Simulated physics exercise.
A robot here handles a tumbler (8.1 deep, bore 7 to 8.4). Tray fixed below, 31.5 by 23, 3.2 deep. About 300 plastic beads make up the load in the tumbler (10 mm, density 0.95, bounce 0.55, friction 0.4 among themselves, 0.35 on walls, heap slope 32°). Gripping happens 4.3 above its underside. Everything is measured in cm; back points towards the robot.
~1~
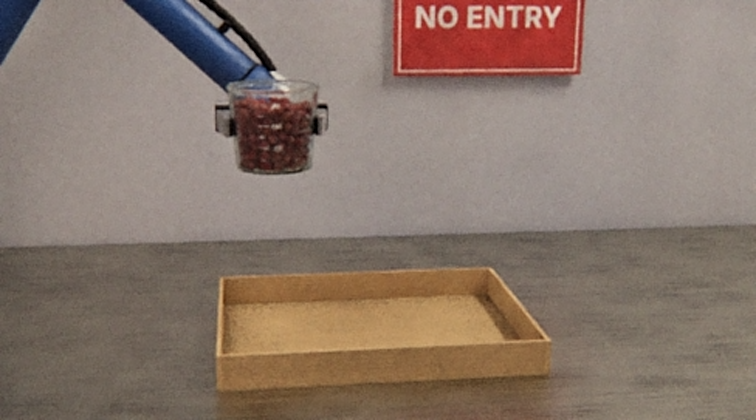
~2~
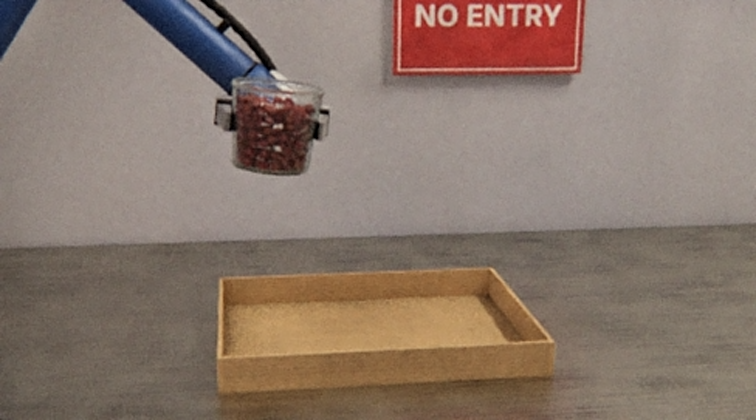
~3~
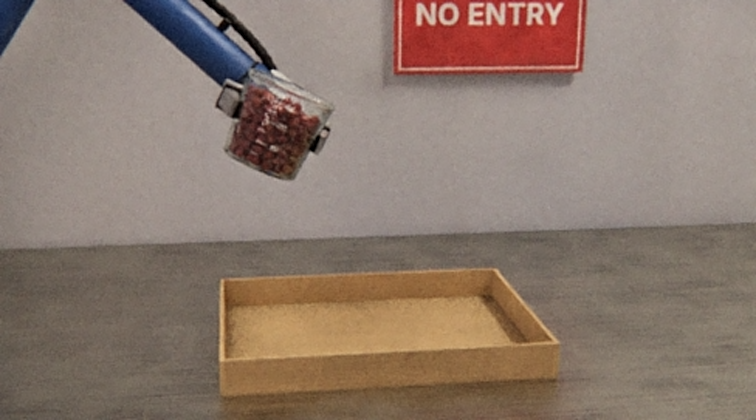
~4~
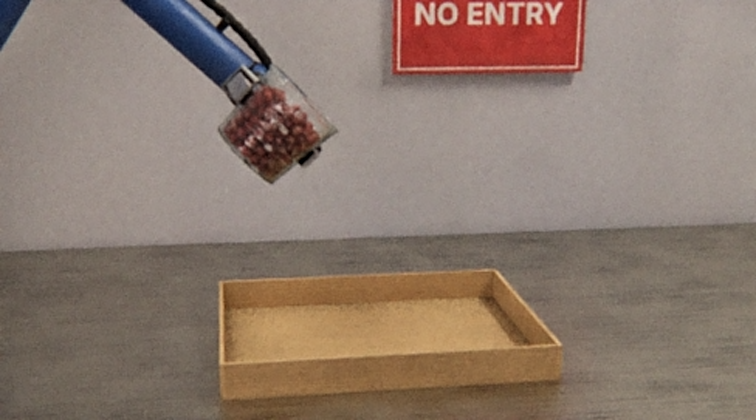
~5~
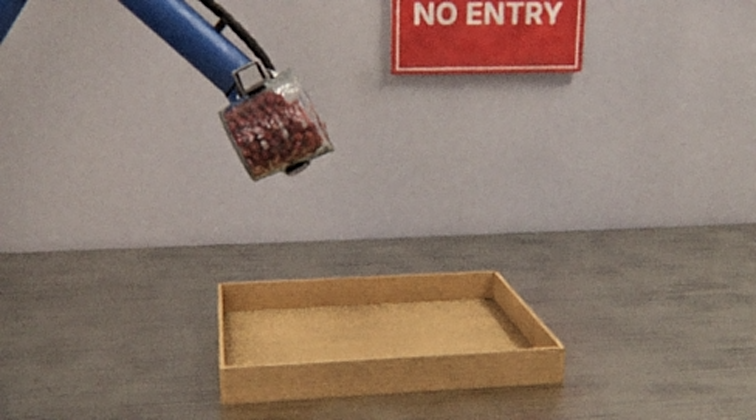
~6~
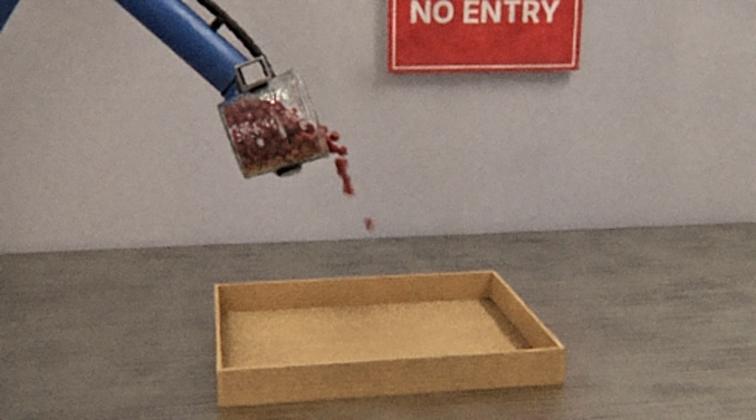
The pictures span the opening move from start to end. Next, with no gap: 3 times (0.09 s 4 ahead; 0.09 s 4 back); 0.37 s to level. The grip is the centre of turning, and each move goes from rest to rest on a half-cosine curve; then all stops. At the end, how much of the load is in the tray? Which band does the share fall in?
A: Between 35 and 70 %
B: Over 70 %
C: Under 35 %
(B) Over 70 %.
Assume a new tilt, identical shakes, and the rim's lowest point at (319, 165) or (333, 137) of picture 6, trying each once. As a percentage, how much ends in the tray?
Roughly 95 and 50 percent.
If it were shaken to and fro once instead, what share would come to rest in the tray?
I'd expect close to 60 per cent then.
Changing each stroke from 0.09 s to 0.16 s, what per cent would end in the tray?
55 %.
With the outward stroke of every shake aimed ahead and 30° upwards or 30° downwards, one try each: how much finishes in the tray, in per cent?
90 and 50 %.
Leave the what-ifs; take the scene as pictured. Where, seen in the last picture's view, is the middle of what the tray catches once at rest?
Centre estimate: Around (462, 333).
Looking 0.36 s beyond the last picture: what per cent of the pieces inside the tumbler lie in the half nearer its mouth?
About 85 per cent.
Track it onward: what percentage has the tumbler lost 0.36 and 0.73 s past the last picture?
Readings in order: 65, 85.
Then, 0.36 s on, tilted 71° forward, highest piece 24 above the table; 164 in the tray, 104 in the tumbler, 37 in flight or on a rim.
Then, 0.73 s on, tilted 35° forward, highest piece 24 above the table; 246 in the tray, 53 in the tumbler, 4 on the table or floor, 2 in flight or on a rim.
Then, 1.11 s on, level, highest piece 24 above the table; 247 in the tray, 53 in the tumbler, 5 on the table or floor.
Then, 2.16 s on, level, highest piece 24 above the table; 247 in the tray, 53 in the tumbler, 5 on the table or floor.
In the end, 247 in the tray, 53 in the tumbler, 5 on the table or floor. That is 81 % in the tray.
